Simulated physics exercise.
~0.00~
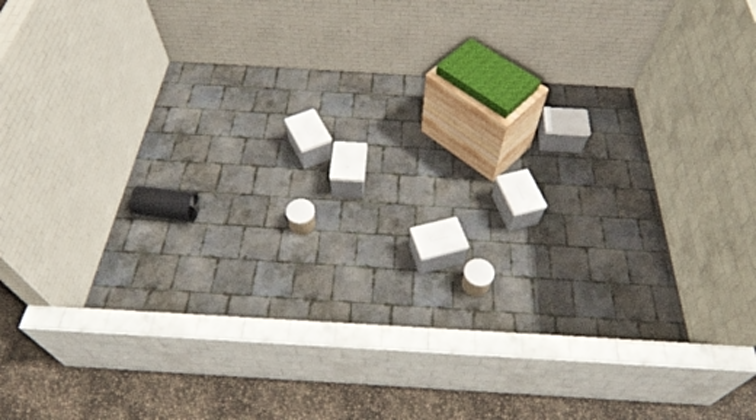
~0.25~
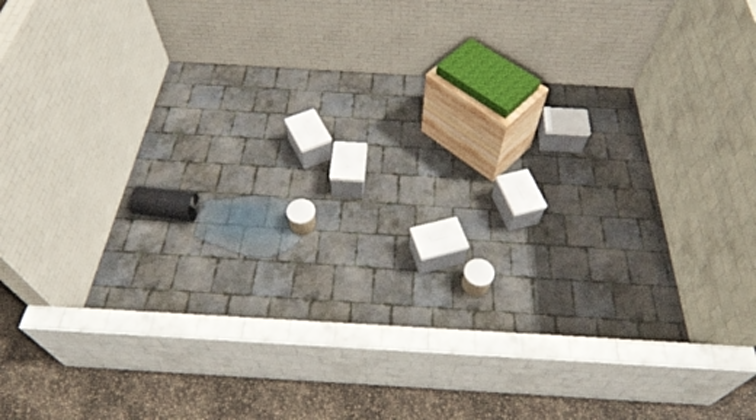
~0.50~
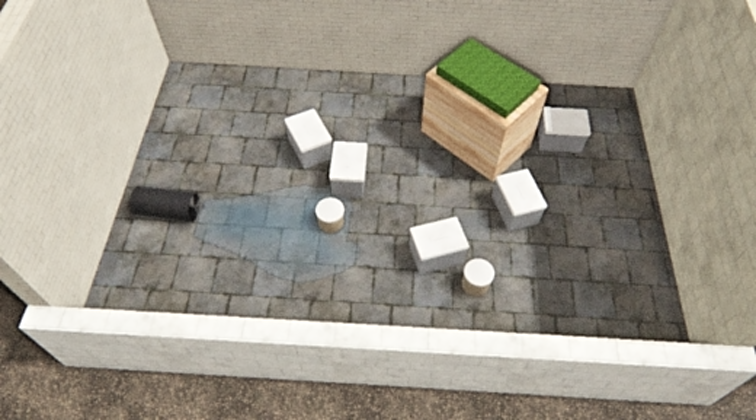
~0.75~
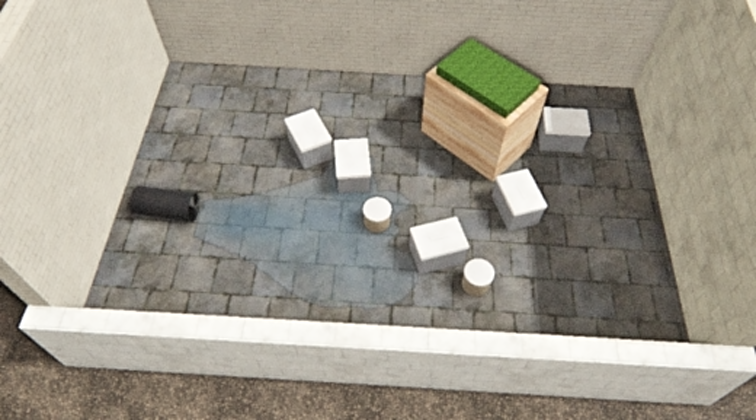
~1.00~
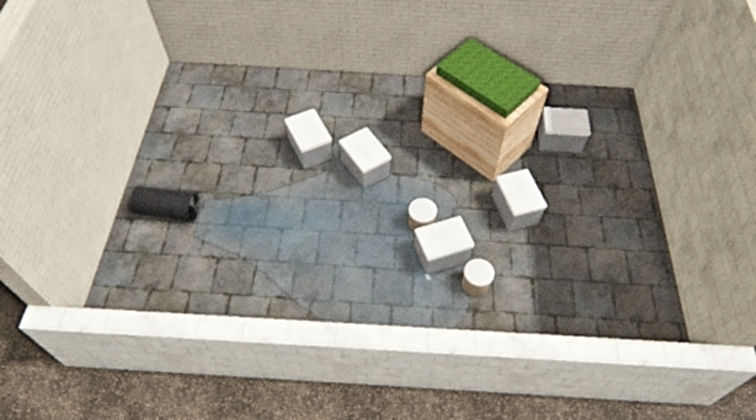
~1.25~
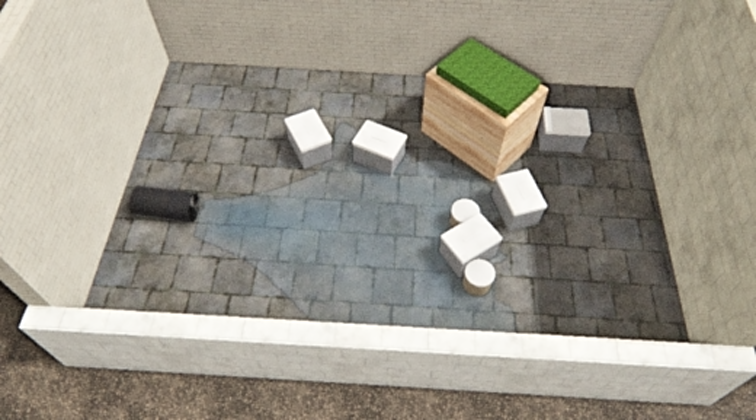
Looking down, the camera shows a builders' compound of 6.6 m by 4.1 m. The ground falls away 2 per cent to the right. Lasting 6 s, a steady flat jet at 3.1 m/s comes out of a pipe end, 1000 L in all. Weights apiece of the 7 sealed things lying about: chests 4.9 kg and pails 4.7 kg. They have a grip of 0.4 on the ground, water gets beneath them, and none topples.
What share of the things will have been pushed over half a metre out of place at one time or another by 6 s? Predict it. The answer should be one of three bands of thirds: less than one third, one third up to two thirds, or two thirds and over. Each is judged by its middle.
It falls in the band two thirds and over.
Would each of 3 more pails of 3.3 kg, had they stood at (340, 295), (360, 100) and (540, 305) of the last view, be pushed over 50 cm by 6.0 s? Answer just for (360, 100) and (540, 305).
The first is below the mark, the second above the mark.
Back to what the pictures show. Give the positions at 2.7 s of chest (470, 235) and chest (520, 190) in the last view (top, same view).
Estimated pixels: (660, 254) and (655, 182).
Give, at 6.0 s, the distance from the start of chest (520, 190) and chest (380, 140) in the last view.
Put simply, 200 cm for the first and 80 cm for the second.
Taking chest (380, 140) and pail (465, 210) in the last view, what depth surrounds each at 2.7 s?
Some 1 cm at the first, some 5 cm at the second.
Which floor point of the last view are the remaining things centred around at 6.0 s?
The average lands around (520, 143).
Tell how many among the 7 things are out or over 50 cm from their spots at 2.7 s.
5.
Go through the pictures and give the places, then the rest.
A pail at (300, 211), on the bottom; a chest at (348, 160), on the bottom; water covers 0.0 m2; 0 of 7 have shifted, in the first picture.
A pail at (300, 211), on the bottom; a chest at (348, 160), on the bottom; water covers 0.8 m2; 0 of 7 have shifted, in the second picture.
A pail at (329, 210) rests on the ground, 34 cm from its start; a chest at (348, 160), on the bottom; water covers 1.6 m2; 1 of 7 have shifted, in the third picture.
A pail at (377, 209), on the bottom, 89 cm from its start; a chest at (352, 157), on the bottom, 6 cm from its start; water covers 2.9 m2; 2 of 7 have shifted, in the fourth picture.
A pail at (422, 210), on the bottom, 142 cm from its start; a chest at (364, 149), on the bottom, 27 cm from its start; water covers 4.5 m2; 3 of 7 have shifted, in the fifth picture.
A pail at (465, 211) rests on the ground, 192 cm from its start; a chest at (379, 139) rests on the ground, 50 cm from its start; 6.3 m2 under water; 3 of 7 have shifted, in the sixth picture.
After 1.8 s 5 of 7 are over 50 cm from their spots; 0 afloat.
After 2.7 s 5 of 7 are over 50 cm from their spots; 1 afloat.
After 4.2 s 5 of 7 are over 50 cm from their spots; 4 afloat.
After 6.0 s 5 of 7 are over 50 cm from their spots, and 5 have been at some point; 4 afloat.
